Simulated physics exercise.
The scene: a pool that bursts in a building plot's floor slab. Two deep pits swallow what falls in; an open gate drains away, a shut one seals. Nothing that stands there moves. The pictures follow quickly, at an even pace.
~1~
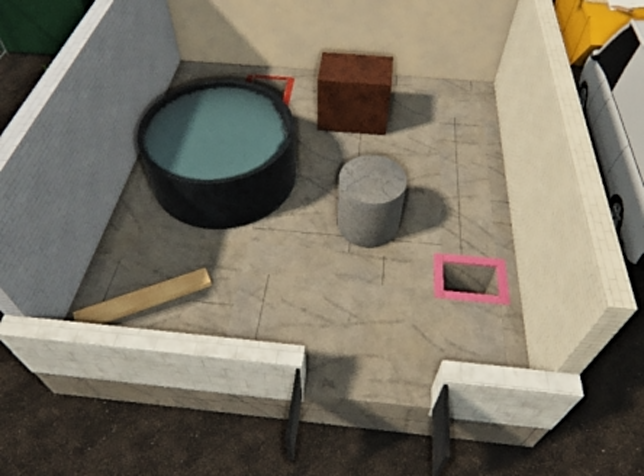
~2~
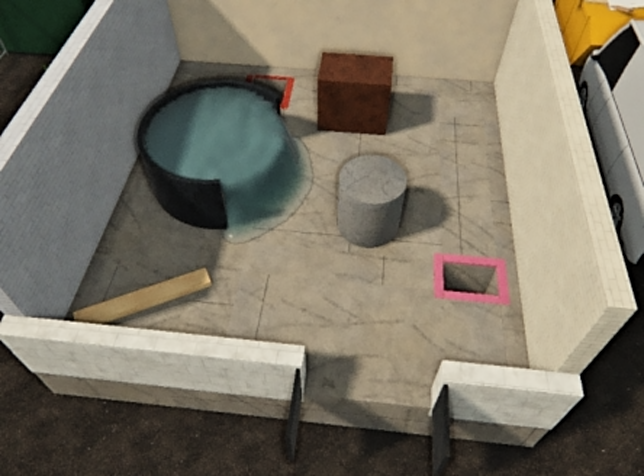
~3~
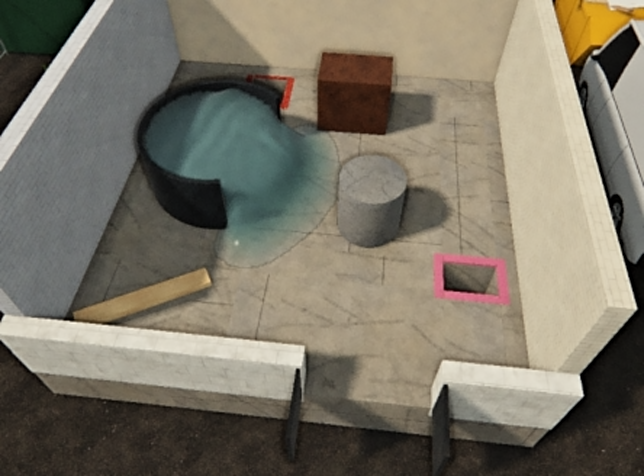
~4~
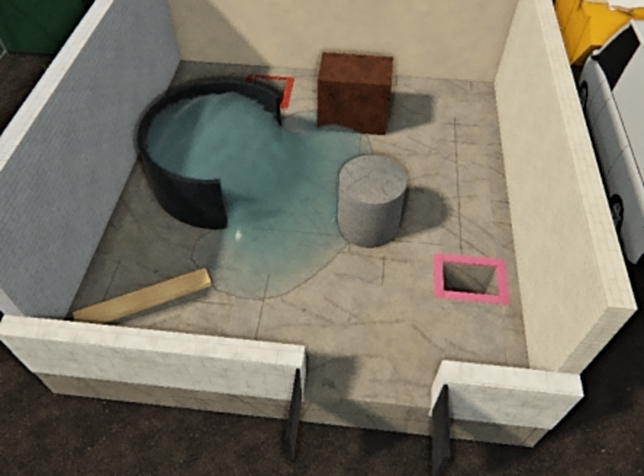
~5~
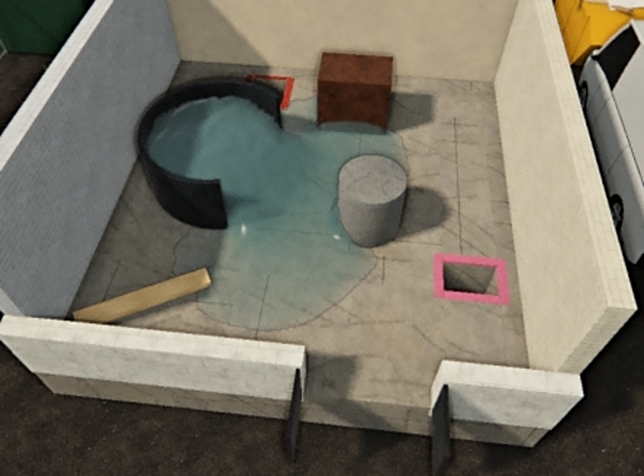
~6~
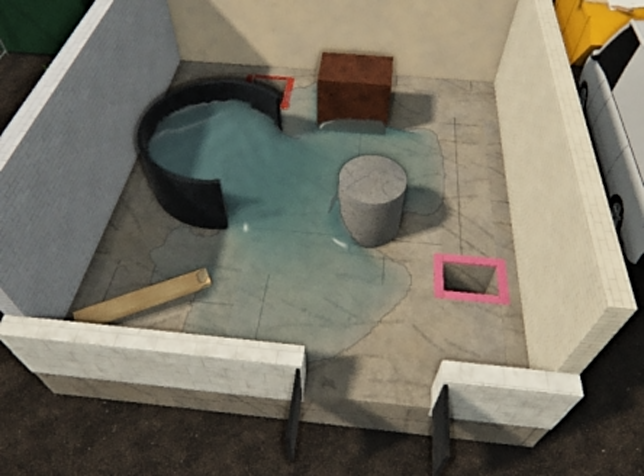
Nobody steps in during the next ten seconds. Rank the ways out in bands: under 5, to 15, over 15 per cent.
The gate takes above 15 %; the red pit takes between 5 and 15 %; the pink pit takes above 15 %.
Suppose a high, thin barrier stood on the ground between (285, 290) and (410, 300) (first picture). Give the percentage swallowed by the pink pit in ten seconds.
Parts in a hundred: Pink 30.
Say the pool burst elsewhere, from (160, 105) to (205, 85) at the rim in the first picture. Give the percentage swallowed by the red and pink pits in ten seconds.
Per cent: Red 45, pink 2.
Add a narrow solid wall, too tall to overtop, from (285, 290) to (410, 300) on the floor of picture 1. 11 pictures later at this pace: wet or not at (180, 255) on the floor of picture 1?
At that place: Dry.
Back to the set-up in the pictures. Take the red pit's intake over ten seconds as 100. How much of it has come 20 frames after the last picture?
About 5 per cent.
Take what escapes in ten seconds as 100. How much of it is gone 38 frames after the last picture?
Some 75 per cent.
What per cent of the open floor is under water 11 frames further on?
Some 60 per cent.
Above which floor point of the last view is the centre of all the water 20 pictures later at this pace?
Close to (361, 191).
A moment on, water covers 55 % of the floor; the gate 2 %, the red pit 0 %, the pink pit 0 %.
Next, water covers 60 % of the floor; the gate 9 %, the red pit 0 %, the pink pit 1 %.
Then, water covers 70 % of the floor; the gate 16 %, the red pit 1 %, the pink pit 8 %.
Later, water covers 95 % of the floor; the gate 23 %, the red pit 6 %, the pink pit 14 %.
In the end, water covers 95 % of the floor; the gate 27 %, the red pit 10 %, the pink pit 20 %.
